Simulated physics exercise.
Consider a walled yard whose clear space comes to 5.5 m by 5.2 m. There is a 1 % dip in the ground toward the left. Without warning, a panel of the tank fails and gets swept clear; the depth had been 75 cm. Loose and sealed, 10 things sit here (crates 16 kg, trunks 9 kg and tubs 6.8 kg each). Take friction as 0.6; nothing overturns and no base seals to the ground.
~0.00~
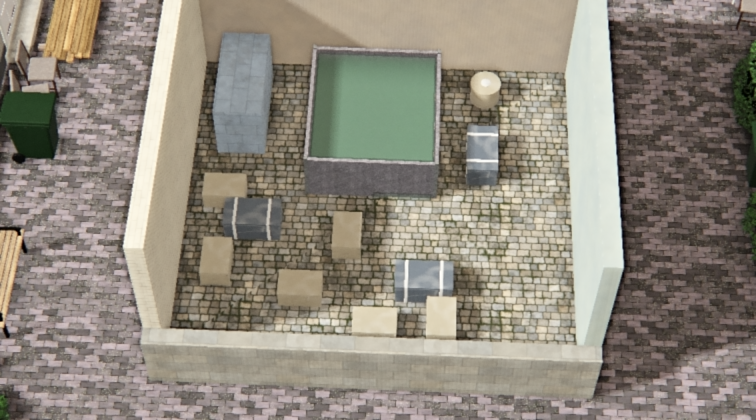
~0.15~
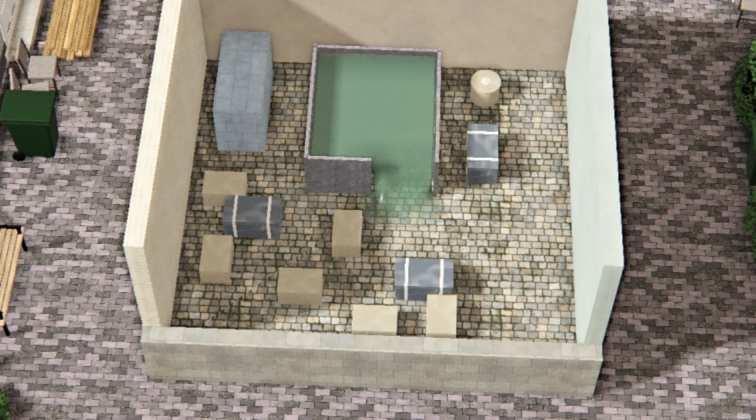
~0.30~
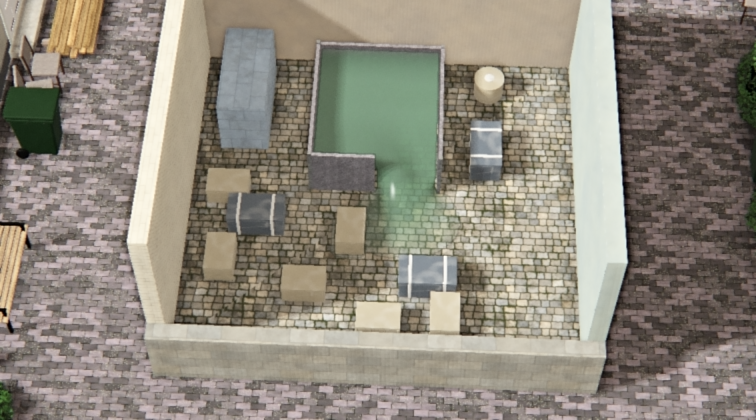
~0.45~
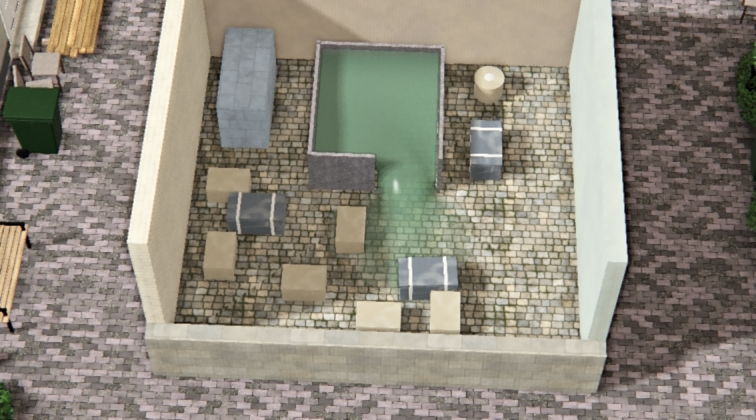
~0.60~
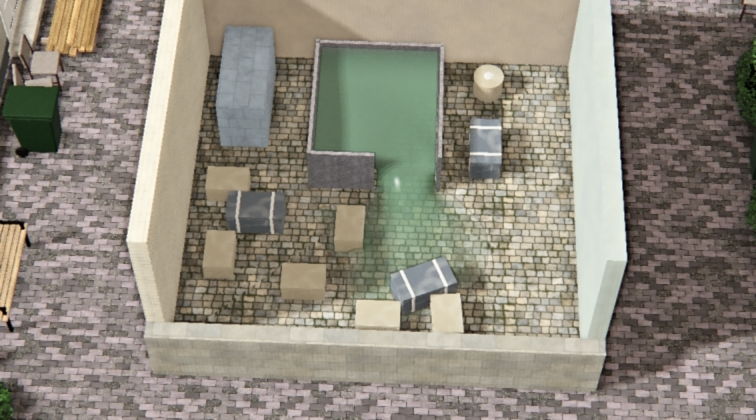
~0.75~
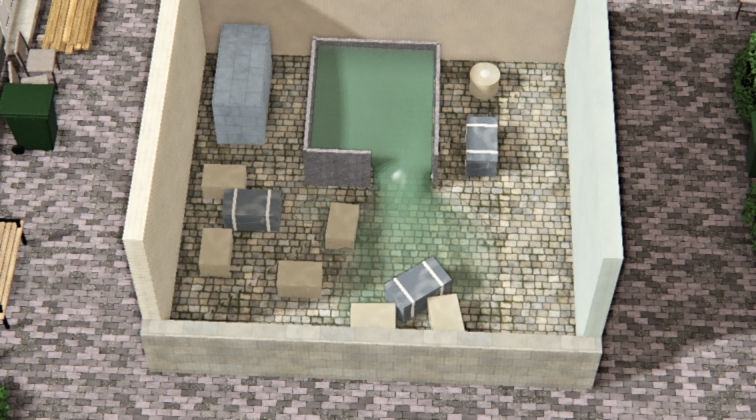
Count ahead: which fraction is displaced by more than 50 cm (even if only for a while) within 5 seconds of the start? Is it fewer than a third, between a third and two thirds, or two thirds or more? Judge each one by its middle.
It does not fall below two thirds.
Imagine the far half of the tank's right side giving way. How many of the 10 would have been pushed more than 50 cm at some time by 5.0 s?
Then it comes to 6 of them.
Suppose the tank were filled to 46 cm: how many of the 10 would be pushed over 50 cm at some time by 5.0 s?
3.
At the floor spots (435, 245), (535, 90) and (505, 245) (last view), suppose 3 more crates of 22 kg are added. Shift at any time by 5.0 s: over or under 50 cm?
Order as given: Goes farther, stays inside it, goes farther.
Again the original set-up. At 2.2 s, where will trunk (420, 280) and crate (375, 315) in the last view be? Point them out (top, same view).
They should sit about (459, 299) and (330, 317) in the last view.
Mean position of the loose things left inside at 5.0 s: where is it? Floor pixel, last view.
Mean floor pixel: About (357, 180).
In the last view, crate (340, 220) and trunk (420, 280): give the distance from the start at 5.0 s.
Shifts in order: 30 cm; 200 cm.
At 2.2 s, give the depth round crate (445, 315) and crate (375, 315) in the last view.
Close to 24 and 30 centimetres.
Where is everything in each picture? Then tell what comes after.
The first picture shows a trunk at (424, 274) rests on the ground; a crate at (442, 316), on the bottom; 3.5 m2 under water; 0 of 10 have shifted.
The second picture shows a trunk at (425, 273) rests on the ground; a crate at (442, 314) rests on the ground; water covers 4.1 m2; 0 of 10 have shifted.
The third picture shows a trunk at (428, 270), on the bottom; a crate at (445, 311), on the bottom; water covers 4.9 m2; 0 of 10 have shifted.
The fourth picture shows a trunk at (428, 271) rests on the ground, 4 cm from its start; a crate at (446, 310), on the bottom; 5.8 m2 under water; 0 of 10 have shifted.
The fifth picture shows a trunk at (424, 278), on the bottom, 20 cm from its start; a crate at (447, 313) rests on the ground, 7 cm from its start; 6.8 m2 under water; 2 of 10 have shifted.
The sixth picture shows a trunk at (418, 282) rests on the ground, 30 cm from its start; a crate at (446, 315) rests on the ground, 14 cm from its start; water covers 7.8 m2; 4 of 10 have shifted.
After 1.1 s 1 of 10 are over 50 cm from their spots; 1 afloat.
After 2.2 s 3 of 10 are over 50 cm from their spots; 3 afloat.
After 3.5 s 4 of 10 are over 50 cm from their spots; 3 afloat.
After 5.0 s 9 of 10 are over 50 cm from their spots, and 9 have been at some point; 7 afloat.
